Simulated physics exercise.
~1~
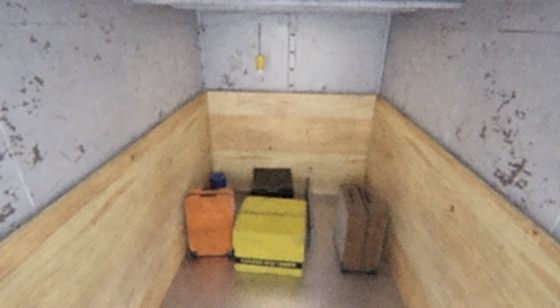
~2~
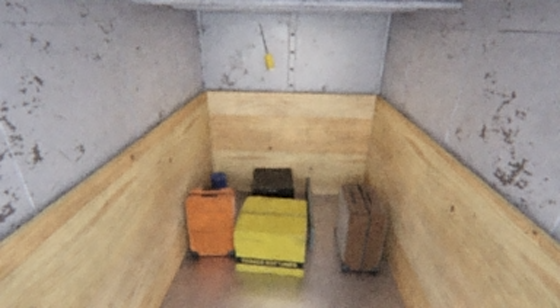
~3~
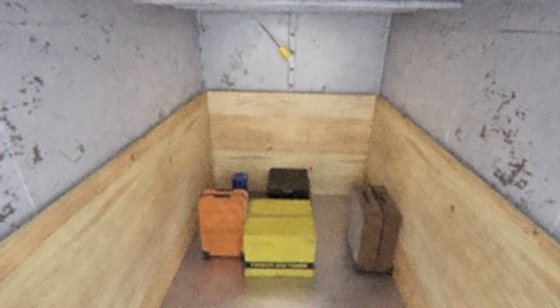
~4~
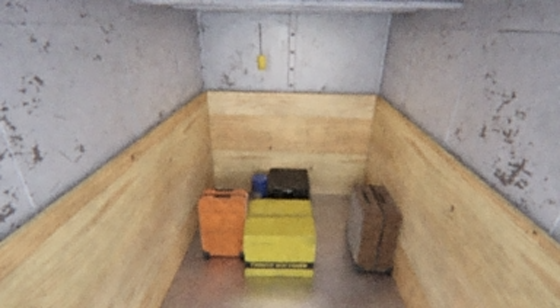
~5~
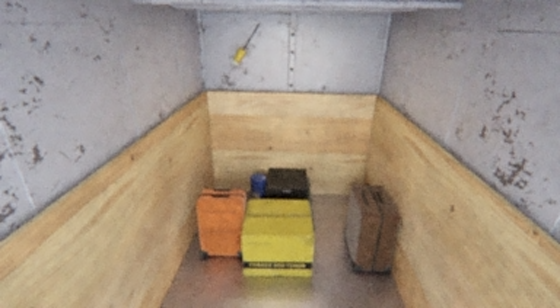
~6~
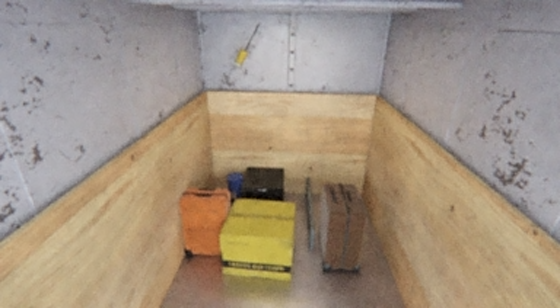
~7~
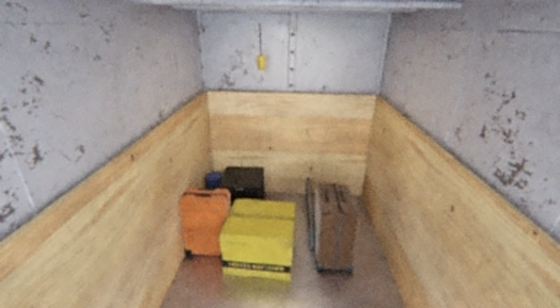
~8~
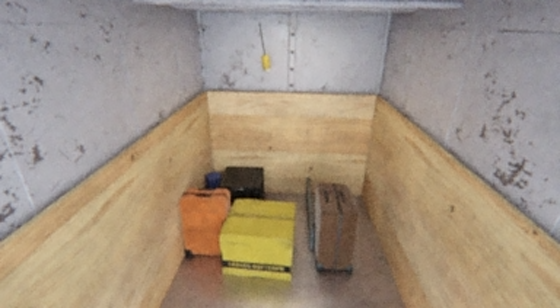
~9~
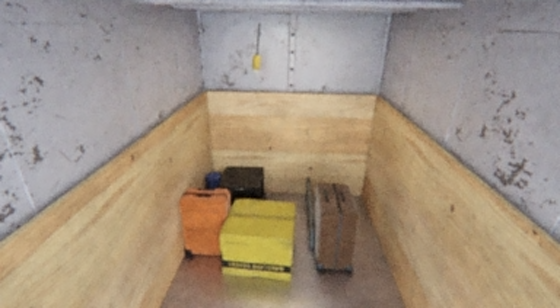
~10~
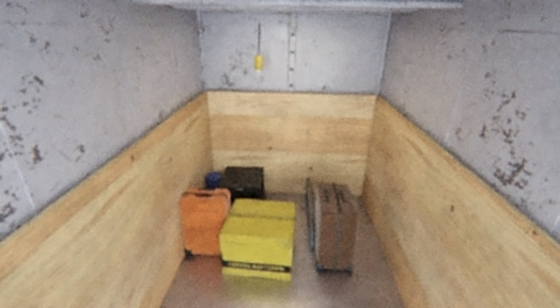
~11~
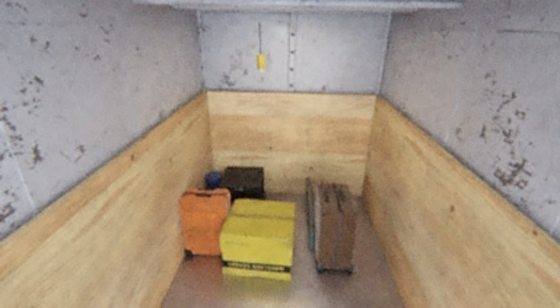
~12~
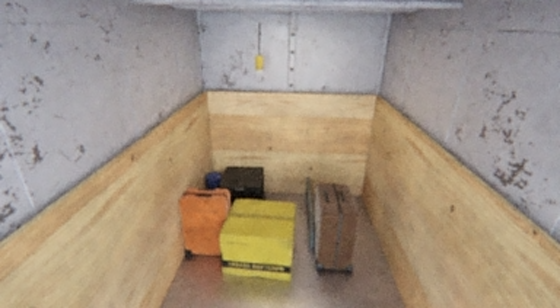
In a van's load bay, the cases and boxes slide right, then left, and settle upright.
